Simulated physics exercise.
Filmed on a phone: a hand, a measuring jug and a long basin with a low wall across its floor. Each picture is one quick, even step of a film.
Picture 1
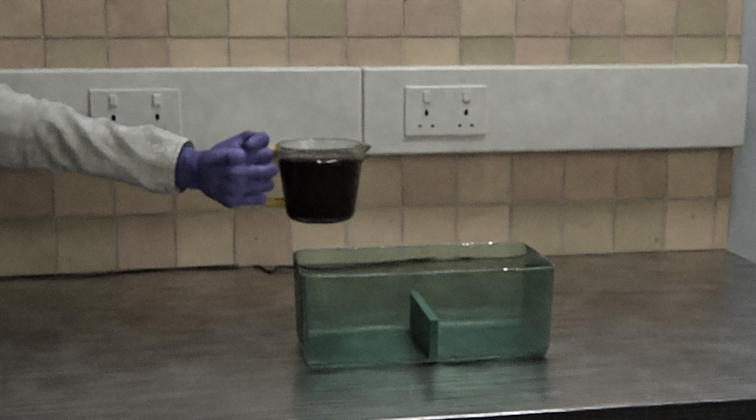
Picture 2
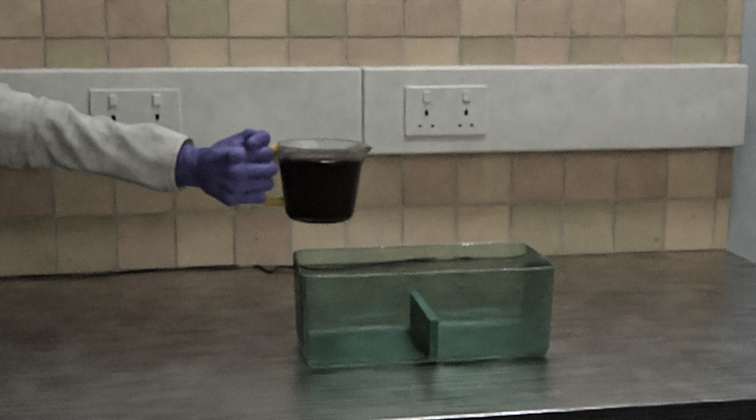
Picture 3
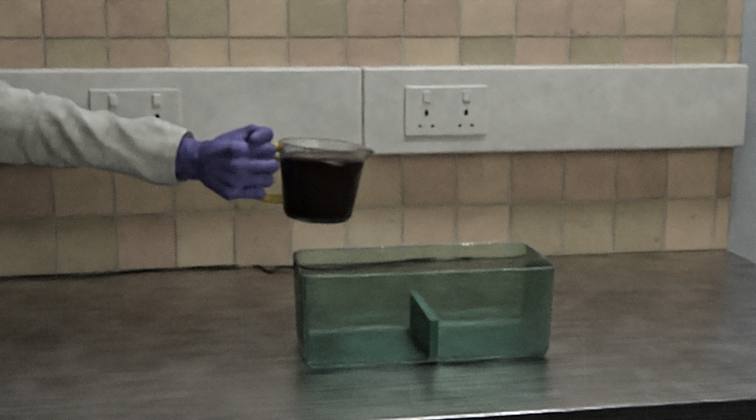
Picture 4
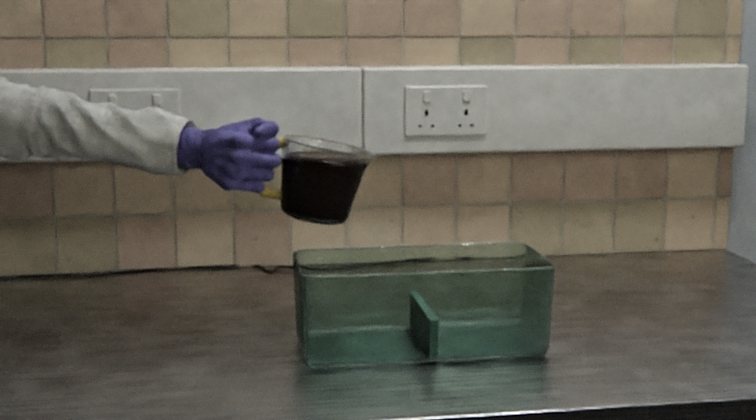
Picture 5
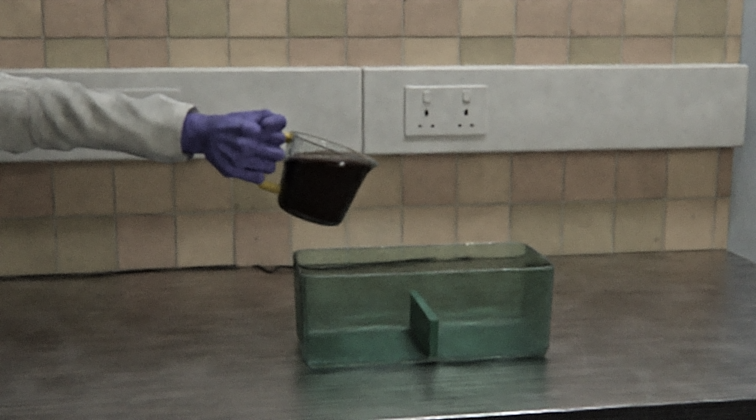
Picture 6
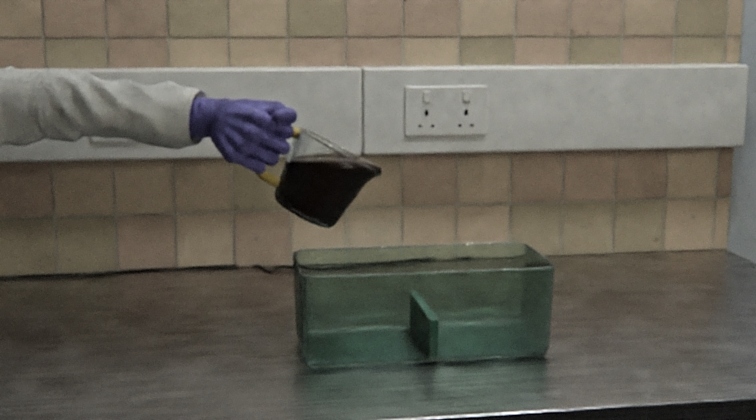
On a dark worktop against a tiled wall with sockets, a greenish glass basin with a low divider sits still beneath a jug of dark liquid held by a purple-gloved hand. The jug stays almost level at first, then the hand tilts it steadily to the right, bringing the liquid up to its lip.
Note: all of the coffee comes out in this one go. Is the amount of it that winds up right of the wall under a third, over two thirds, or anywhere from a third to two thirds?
In the end it is under a third.
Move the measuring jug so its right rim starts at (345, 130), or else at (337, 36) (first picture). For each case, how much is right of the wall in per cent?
You'd see around 5 per cent, and then around 5 per cent.
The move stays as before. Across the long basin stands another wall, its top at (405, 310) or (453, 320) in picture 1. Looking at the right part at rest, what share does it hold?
Try one about 70 %, try two about 10 %.
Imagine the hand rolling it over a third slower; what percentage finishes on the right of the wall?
Somewhere near 30 percent.
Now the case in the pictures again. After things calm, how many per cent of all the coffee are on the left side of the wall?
That works out to roughly 80 percent.
A moment on, the measuring jug is tipped on its side and 51 per cent is still to pour, 15 is left of the wall and 10 right of it.
Next, the measuring jug is tipped on its side and 12 per cent is still to pour, 60 is left of the wall and 18 right of it.
Then the measuring jug is tipped on its side and 2 per cent is still to pour, 76 is left of the wall and 19 right of it.
Later the measuring jug is tipped on its side and 0 per cent is still to pour, 79 is left of the wall and 19 right of it.
At rest 80 per cent lies left of the wall, 19 right of it and 1 outside.
